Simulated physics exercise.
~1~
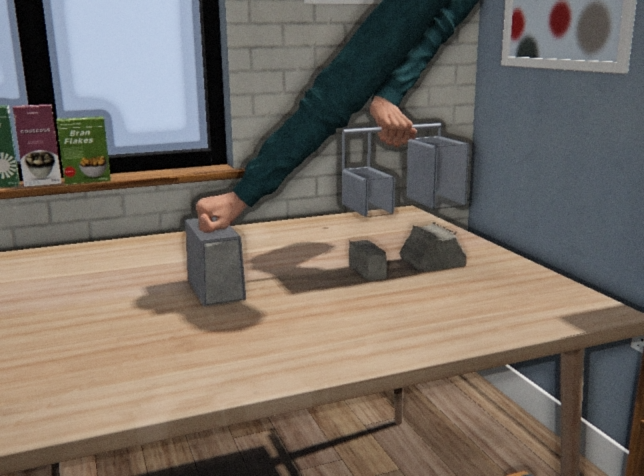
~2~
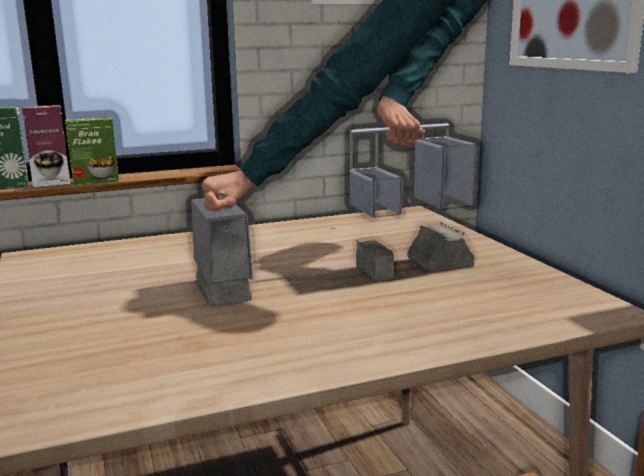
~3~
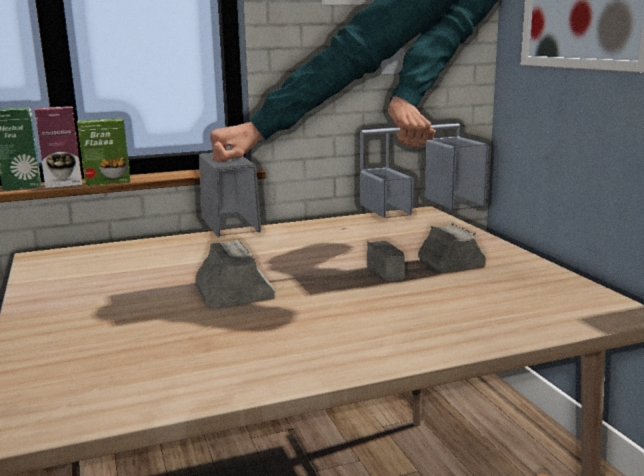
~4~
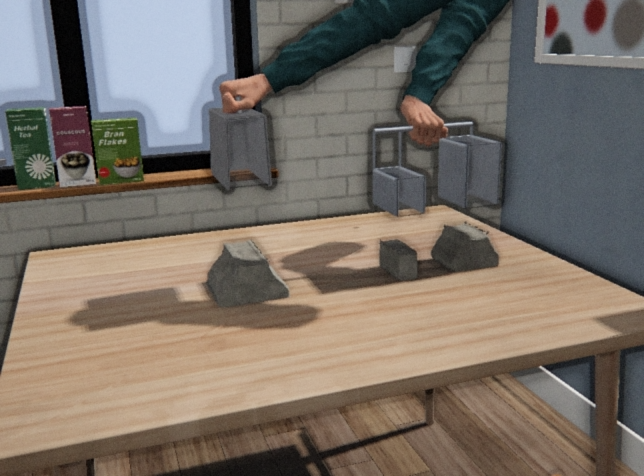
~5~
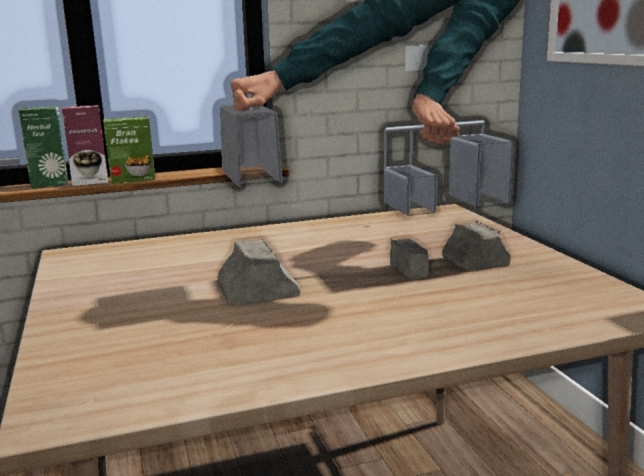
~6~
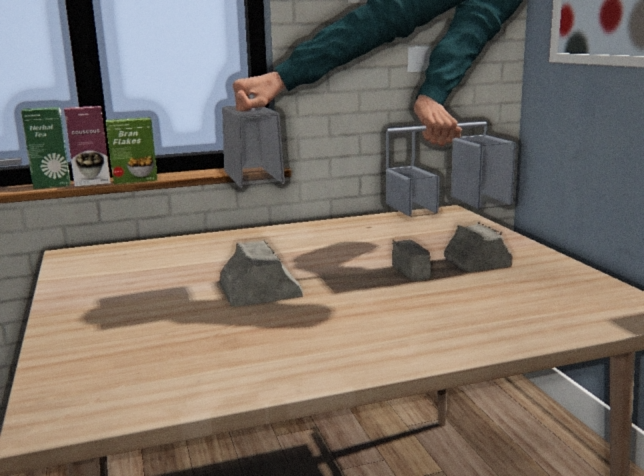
Hand lifting a grey tin straight up off a wooden table, leaving a squat, slumped lump of wet mortar standing beneath.
